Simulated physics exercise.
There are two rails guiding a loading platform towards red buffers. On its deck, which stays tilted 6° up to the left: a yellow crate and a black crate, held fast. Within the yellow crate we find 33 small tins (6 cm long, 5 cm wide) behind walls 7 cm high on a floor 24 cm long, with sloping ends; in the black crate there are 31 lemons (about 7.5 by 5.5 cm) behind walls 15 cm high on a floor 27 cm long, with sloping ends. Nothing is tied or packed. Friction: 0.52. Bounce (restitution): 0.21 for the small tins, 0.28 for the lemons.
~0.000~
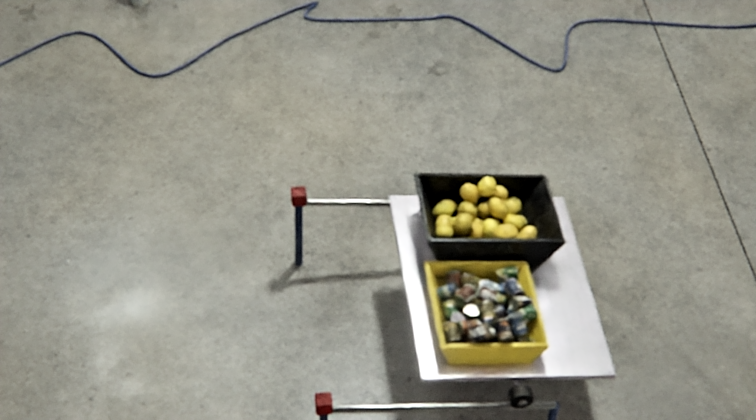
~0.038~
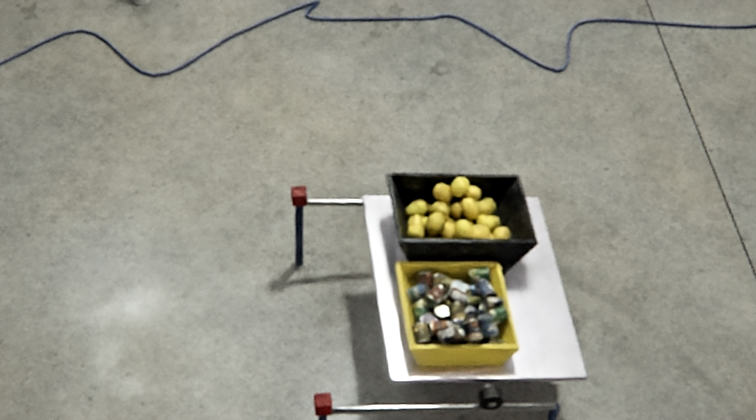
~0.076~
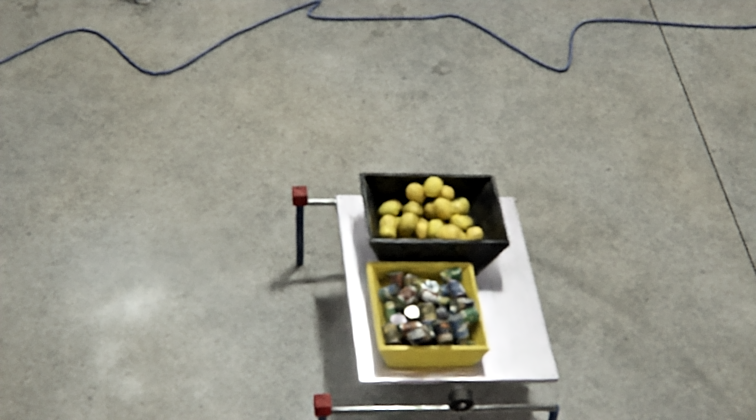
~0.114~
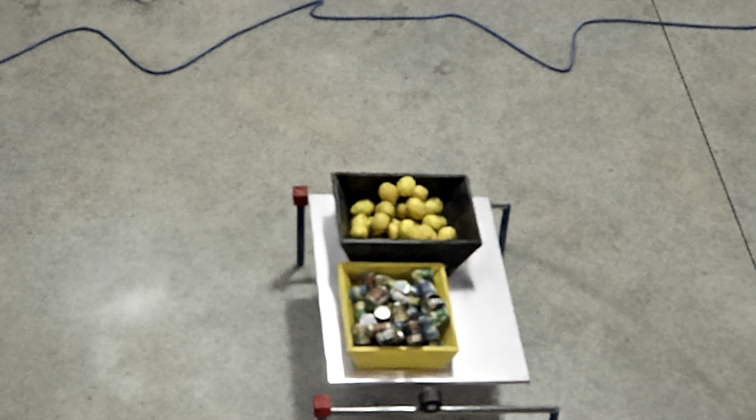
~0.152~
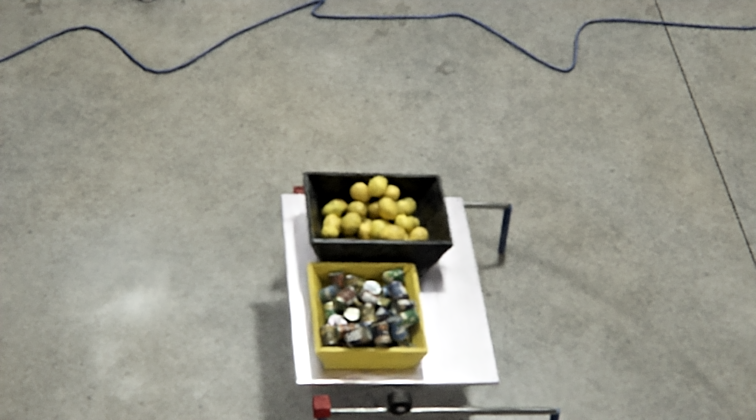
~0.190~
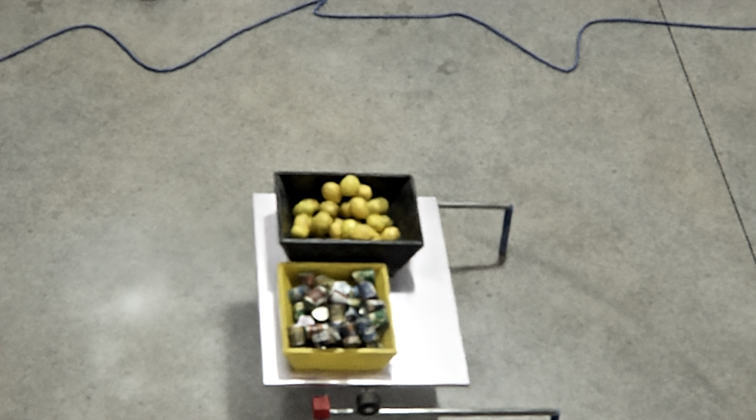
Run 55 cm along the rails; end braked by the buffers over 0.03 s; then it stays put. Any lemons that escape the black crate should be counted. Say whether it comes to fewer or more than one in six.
The spill stops short of the one-sixth mark.
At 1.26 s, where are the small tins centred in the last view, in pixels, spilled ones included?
In the last view they're centred near (296, 323).
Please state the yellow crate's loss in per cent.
Yellow crate: 20% lost.
After 0.21 s, braking begins.
After 0.33 s, the yellow crate is down by 3 of 33 and the black crate has all 31.
After 0.49 s, the yellow crate is down by 5 of 33 and the black crate is down by 1 of 31.
After 0.71 s, the yellow crate is down by 6 of 33 and the black crate is down by 2 of 31.
Final count (at 1.26 s), the yellow crate is down by 6 of 33 and the black crate is down by 2 of 31. Asked share, 2 of 31, 6 per cent.
